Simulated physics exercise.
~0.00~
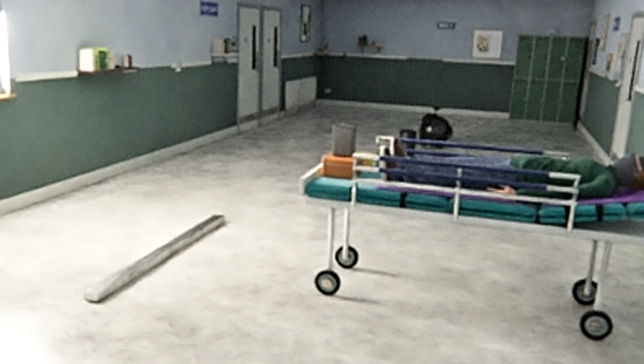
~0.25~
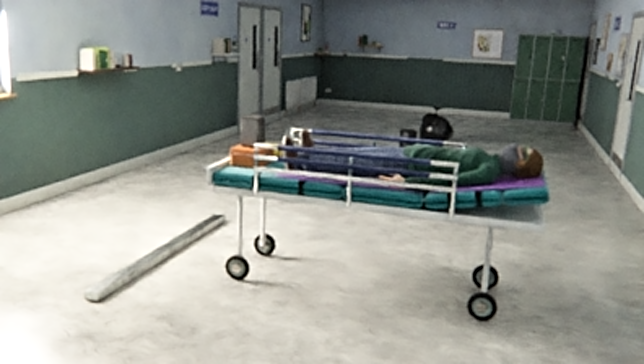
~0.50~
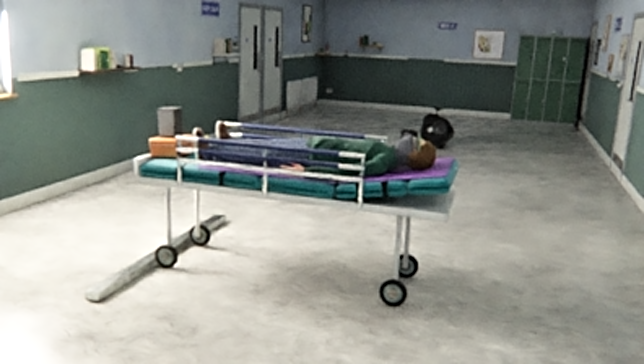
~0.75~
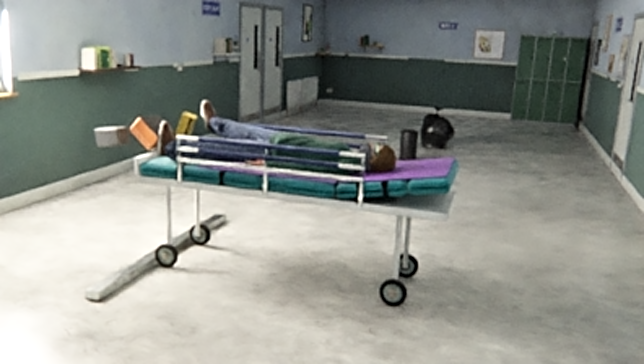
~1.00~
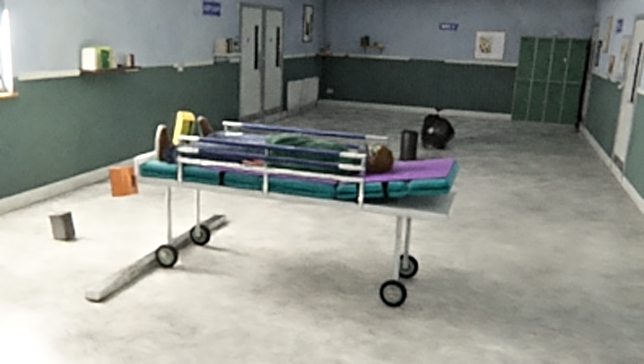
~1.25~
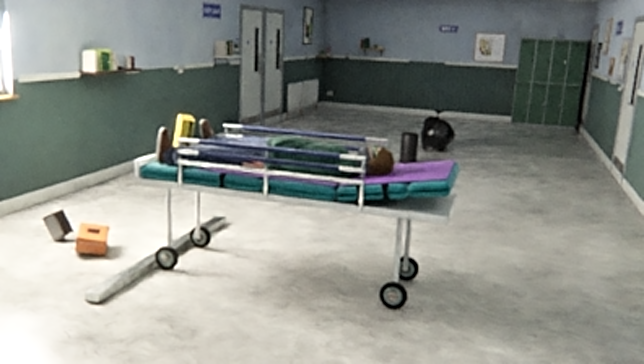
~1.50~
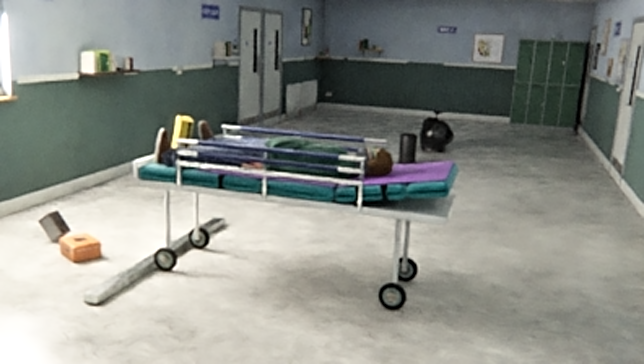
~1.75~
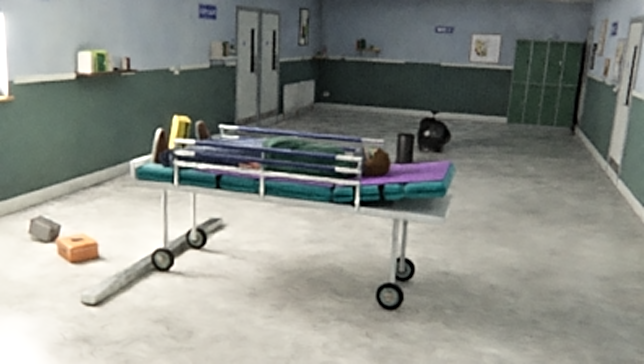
A trolley carrying a person stops at a sill, and two boxes drop off left.
